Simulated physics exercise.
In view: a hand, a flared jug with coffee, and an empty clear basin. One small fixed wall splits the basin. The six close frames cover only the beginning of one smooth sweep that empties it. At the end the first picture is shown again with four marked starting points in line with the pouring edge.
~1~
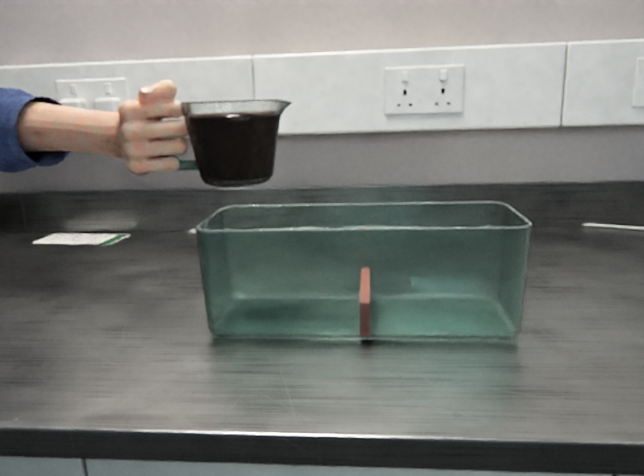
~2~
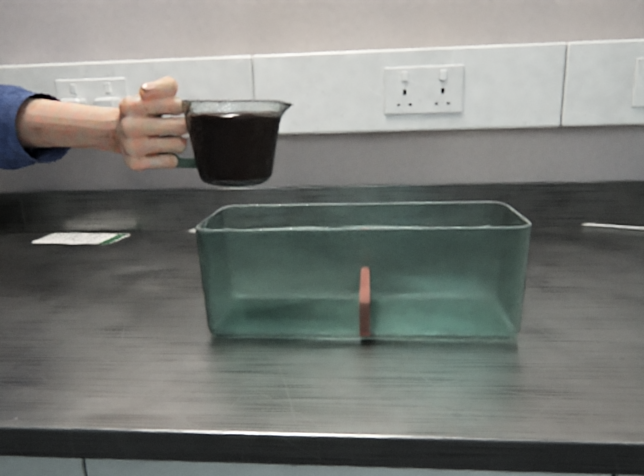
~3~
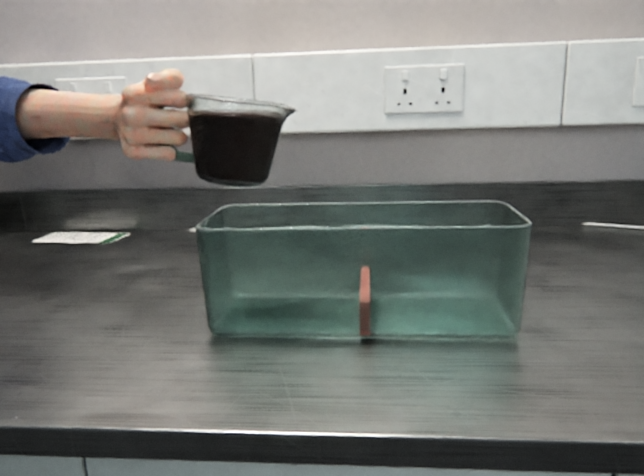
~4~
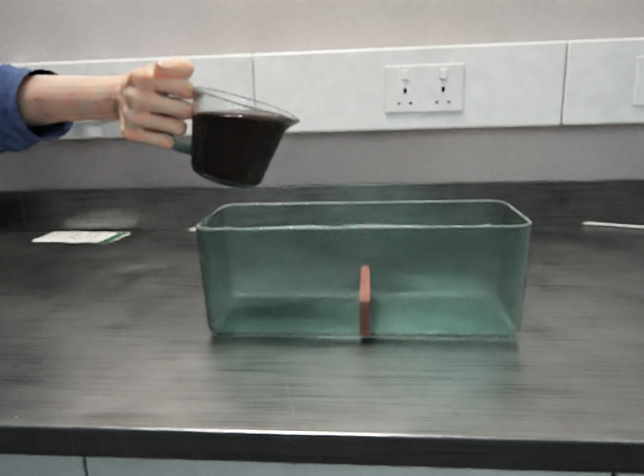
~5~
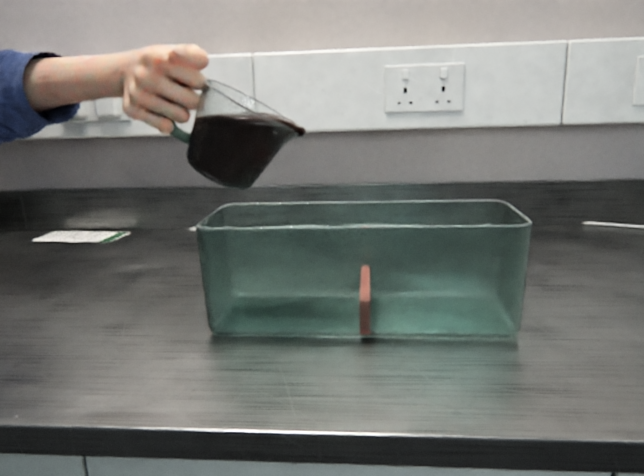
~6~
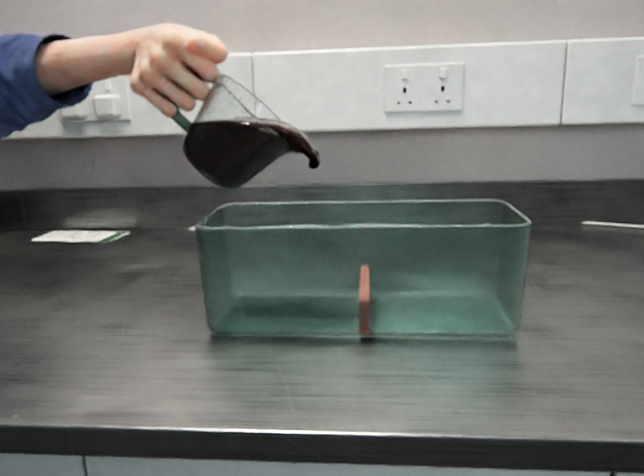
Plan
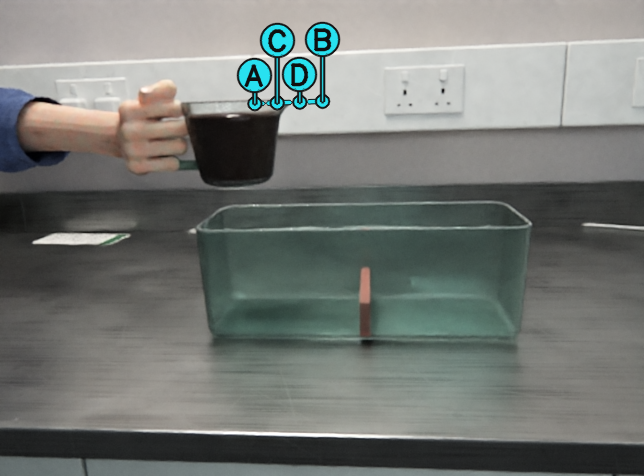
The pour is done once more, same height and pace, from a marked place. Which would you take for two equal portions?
Choose B.
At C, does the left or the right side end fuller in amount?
The left side.
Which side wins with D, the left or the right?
The left one.
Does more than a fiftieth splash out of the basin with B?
No.
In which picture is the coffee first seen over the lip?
Picture 5.
On the marked copy, A at (254, 103); B at (322, 101); C at (277, 102); D at (299, 102).
If A is chosen, about 91 % ends left of the wall and 9 % right of it.
If B is chosen, about 45 % ends left of the wall and 55 % right of it.
If C is chosen, about 94 % ends left of the wall and 6 % right of it.
If D is chosen, about 85 % ends left of the wall and 14 % right of it.
